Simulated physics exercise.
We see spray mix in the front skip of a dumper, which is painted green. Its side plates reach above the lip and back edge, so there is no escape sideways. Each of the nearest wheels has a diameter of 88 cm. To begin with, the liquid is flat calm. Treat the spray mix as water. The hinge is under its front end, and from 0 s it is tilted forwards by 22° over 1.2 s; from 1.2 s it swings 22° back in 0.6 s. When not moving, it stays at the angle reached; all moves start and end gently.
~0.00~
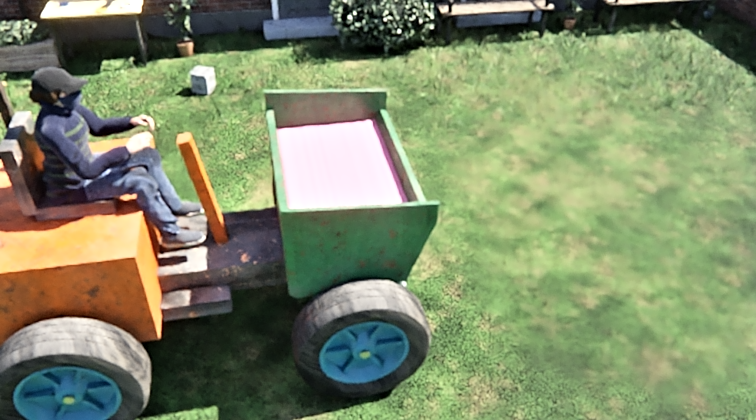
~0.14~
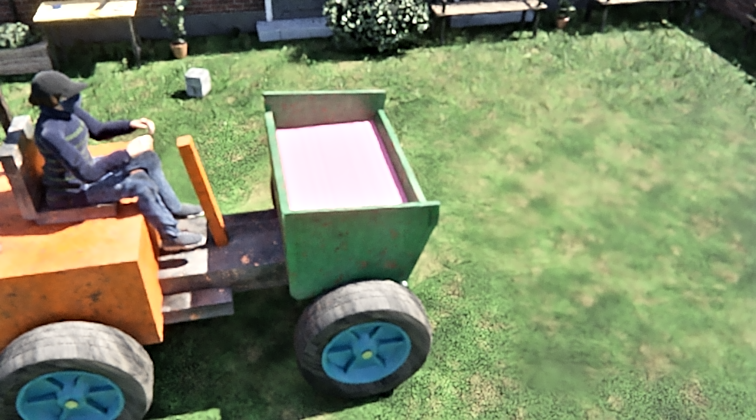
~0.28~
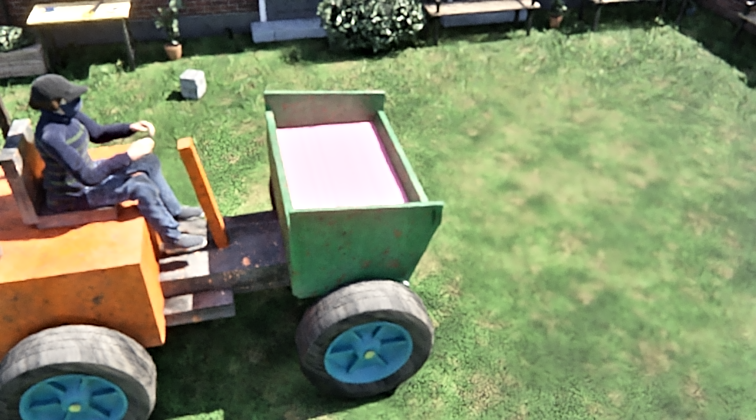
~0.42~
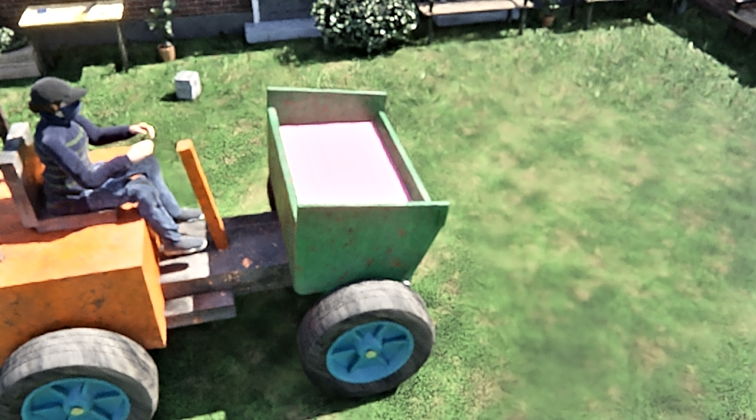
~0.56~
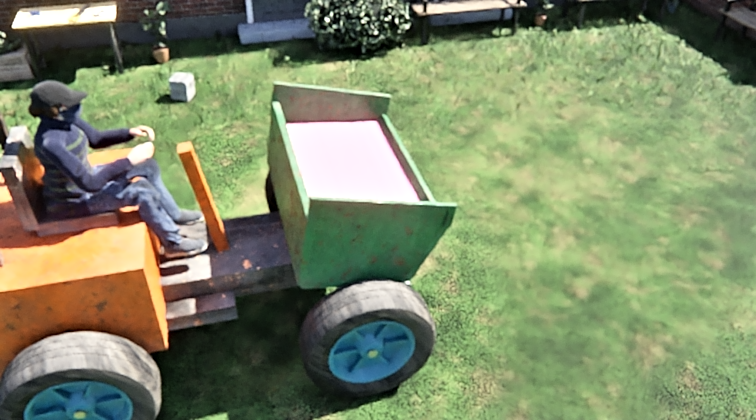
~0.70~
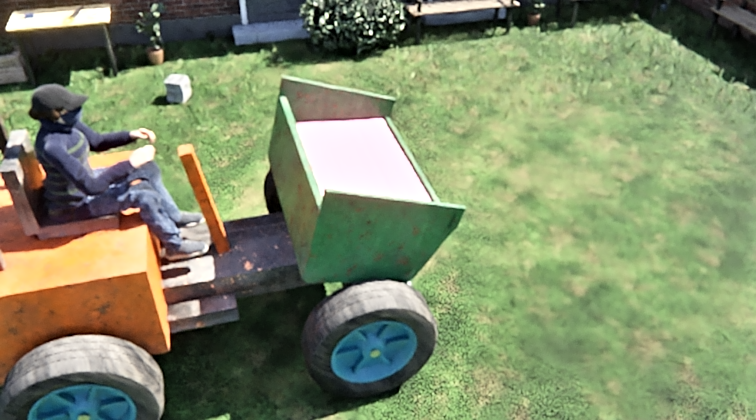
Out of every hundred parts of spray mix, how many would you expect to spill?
About 22 in every hundred.
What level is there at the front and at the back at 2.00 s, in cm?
About 18 cm in front, about 46 cm behind.
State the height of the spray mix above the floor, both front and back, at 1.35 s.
Roughly 40 cm in front and 12 cm behind.
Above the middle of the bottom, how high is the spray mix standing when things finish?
About 24 cm.
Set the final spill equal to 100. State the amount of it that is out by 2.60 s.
I'd say some 100 percent by then.
Then, 1.35 s in, the skip is at 20° forwards, the surface stands 13 cm at the back and 40 cm at the front; 14 per cent is out, over the front.
Then, 2.00 s in, the surface stands 45 cm at the back and 17 cm at the front; 19 per cent is out, over the front.
Then, 2.60 s in, the surface stands 19 cm at the back and 34 cm at the front; 22 per cent is out, over the front.
Then, 4.68 s in, 22 per cent is out, over the front, 75 of 339 litres.
